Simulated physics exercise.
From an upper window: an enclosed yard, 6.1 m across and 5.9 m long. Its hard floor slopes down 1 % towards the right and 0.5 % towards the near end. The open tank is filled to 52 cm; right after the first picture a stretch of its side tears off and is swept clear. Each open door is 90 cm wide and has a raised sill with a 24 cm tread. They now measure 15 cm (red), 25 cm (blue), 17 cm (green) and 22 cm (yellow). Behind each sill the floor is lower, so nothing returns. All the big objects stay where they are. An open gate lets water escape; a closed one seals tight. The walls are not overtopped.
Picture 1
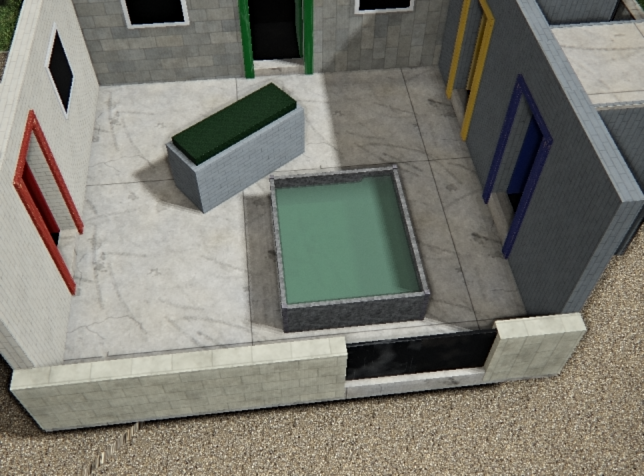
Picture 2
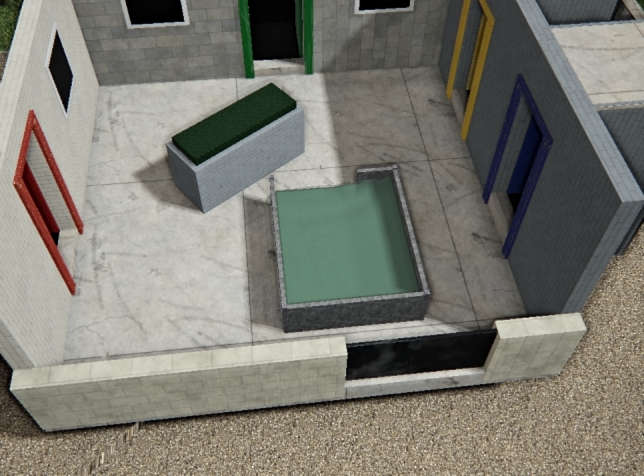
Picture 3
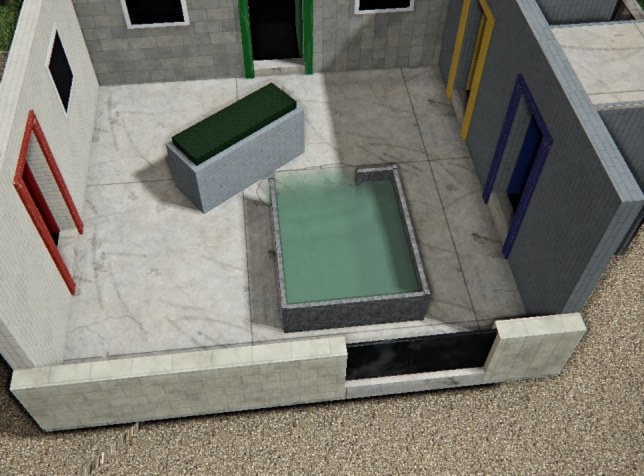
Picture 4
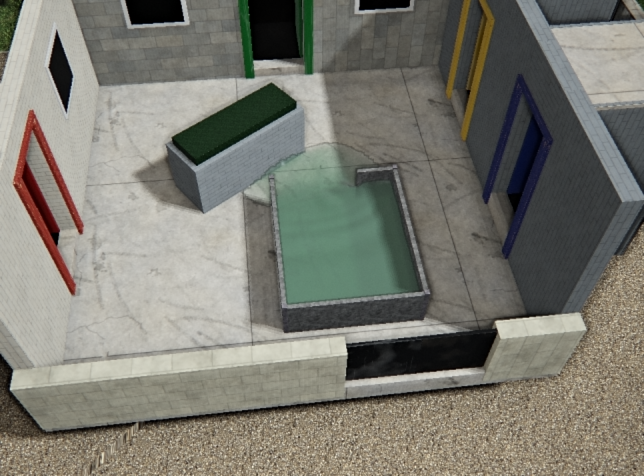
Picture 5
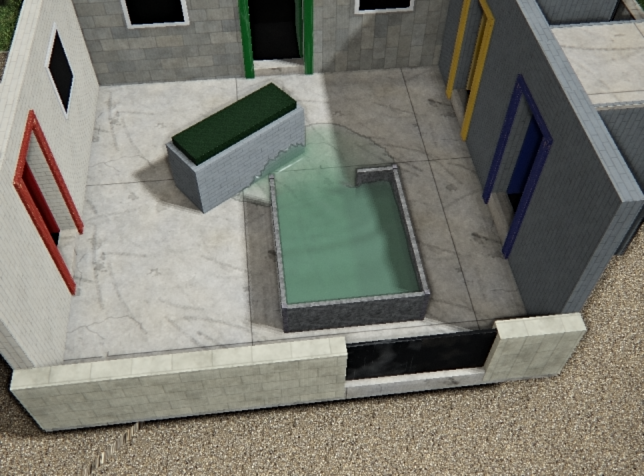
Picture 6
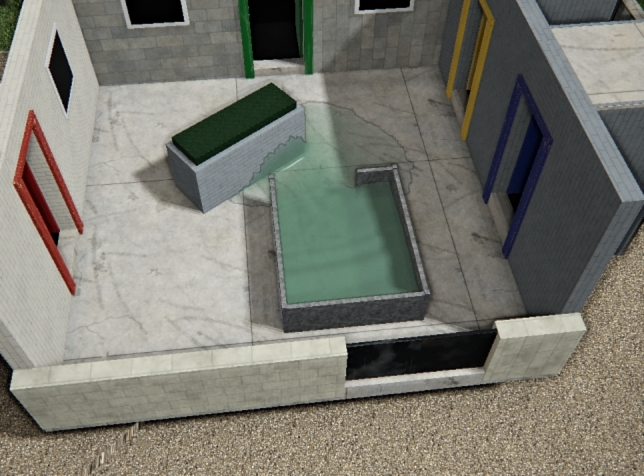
At the start, an open tank of still green water stands in a walled yard beside a planter-like block, with coloured doorways around. Most of the tank's far side breaks away, and water pours out through the gap, spreading thinly across the pale floor and reaching the block's base.
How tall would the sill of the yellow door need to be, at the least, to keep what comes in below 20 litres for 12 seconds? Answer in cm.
At least 14.5 cm or so.
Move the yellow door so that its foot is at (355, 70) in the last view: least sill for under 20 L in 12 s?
About 16 cm.
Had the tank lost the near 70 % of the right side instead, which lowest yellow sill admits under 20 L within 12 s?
Then roughly 6.0 cm.
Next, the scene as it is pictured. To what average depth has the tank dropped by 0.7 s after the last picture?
Roughly 35 cm on average.
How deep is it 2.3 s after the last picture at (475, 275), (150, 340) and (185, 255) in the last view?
In that order: 0, 2 and 3 cm.
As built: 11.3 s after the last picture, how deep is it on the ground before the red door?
Some 2.5 cm.
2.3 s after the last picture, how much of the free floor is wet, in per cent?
Some 50 per cent of it.
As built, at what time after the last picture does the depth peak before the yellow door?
Around 2.6 s.
Then, 0.7 s after the last picture water covers 20 % of the floor, deepest (40 cm) near (274, 176); it has not reached the yellow door.
Then, 2.3 s after the last picture water covers 50 % of the floor, deepest (28 cm) near (403, 72); 22 cm at the yellow door, 0 litres in over its 22 cm sill.
Then, 11.3 s after the last picture water covers 95 % of the floor, deepest (12 cm) near (516, 352); 7 cm at the yellow door, 1 litre in over its 22 cm sill.
At the yellow door as built, the water peaked near 22 cm, 2.5 s after the last picture.
Run again over the same 12 s with other heights there, 28 litres in over 13.5 cm, 6 litres over 18 cm. The limit of 20 litres is kept from about 14.5 cm up.
